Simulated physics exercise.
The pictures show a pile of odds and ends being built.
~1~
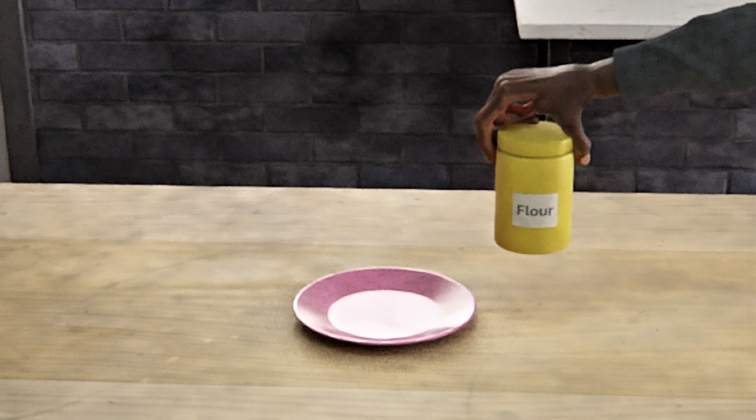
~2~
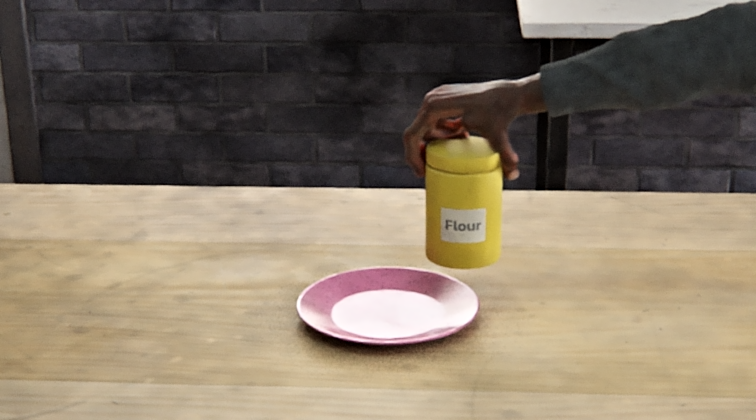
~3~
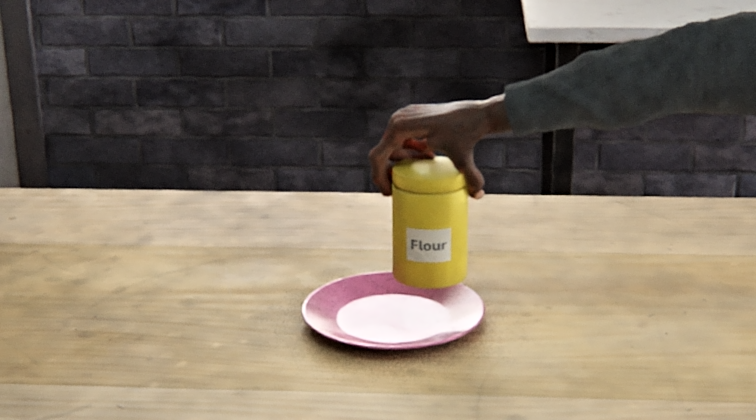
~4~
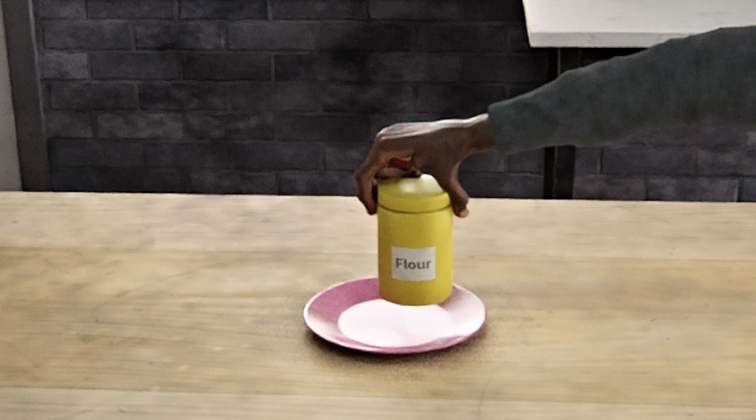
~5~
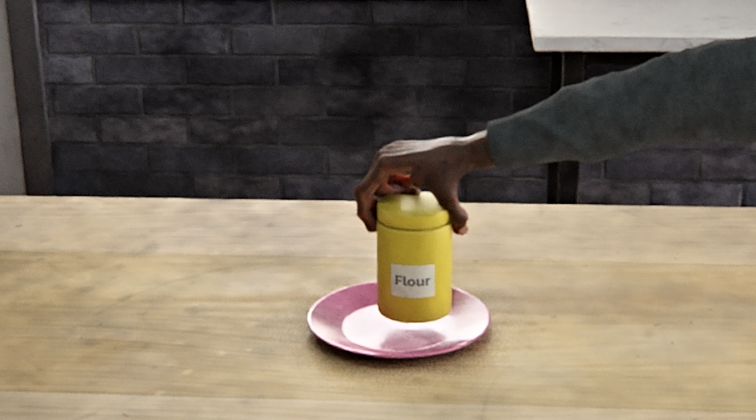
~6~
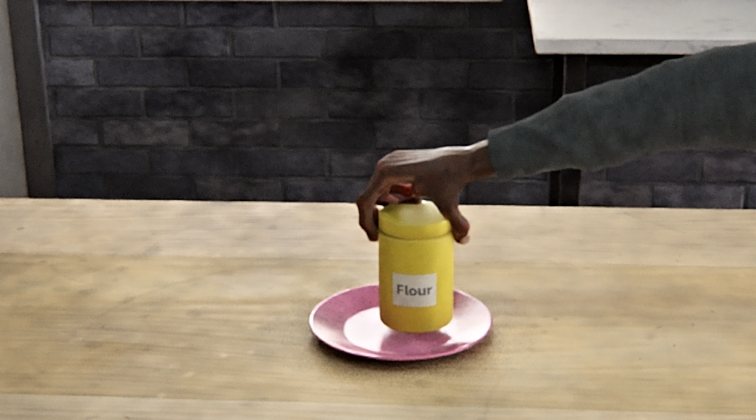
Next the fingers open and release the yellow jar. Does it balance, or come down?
Outcome: The pile keeps its balance.
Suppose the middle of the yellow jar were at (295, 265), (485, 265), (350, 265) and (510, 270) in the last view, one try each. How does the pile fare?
First try: It loses its balance; second try: It keeps its balance; third try: It stays up; fourth try: It comes apart.
Then, 0.20 s later than the last frame, all is still.
Then, 0.60 s later than the last frame, yellow jar resting near (416, 266).
When it is over, both as before. End places, in pixels of the last picture, yellow jar near (416, 266). The pile stays up.
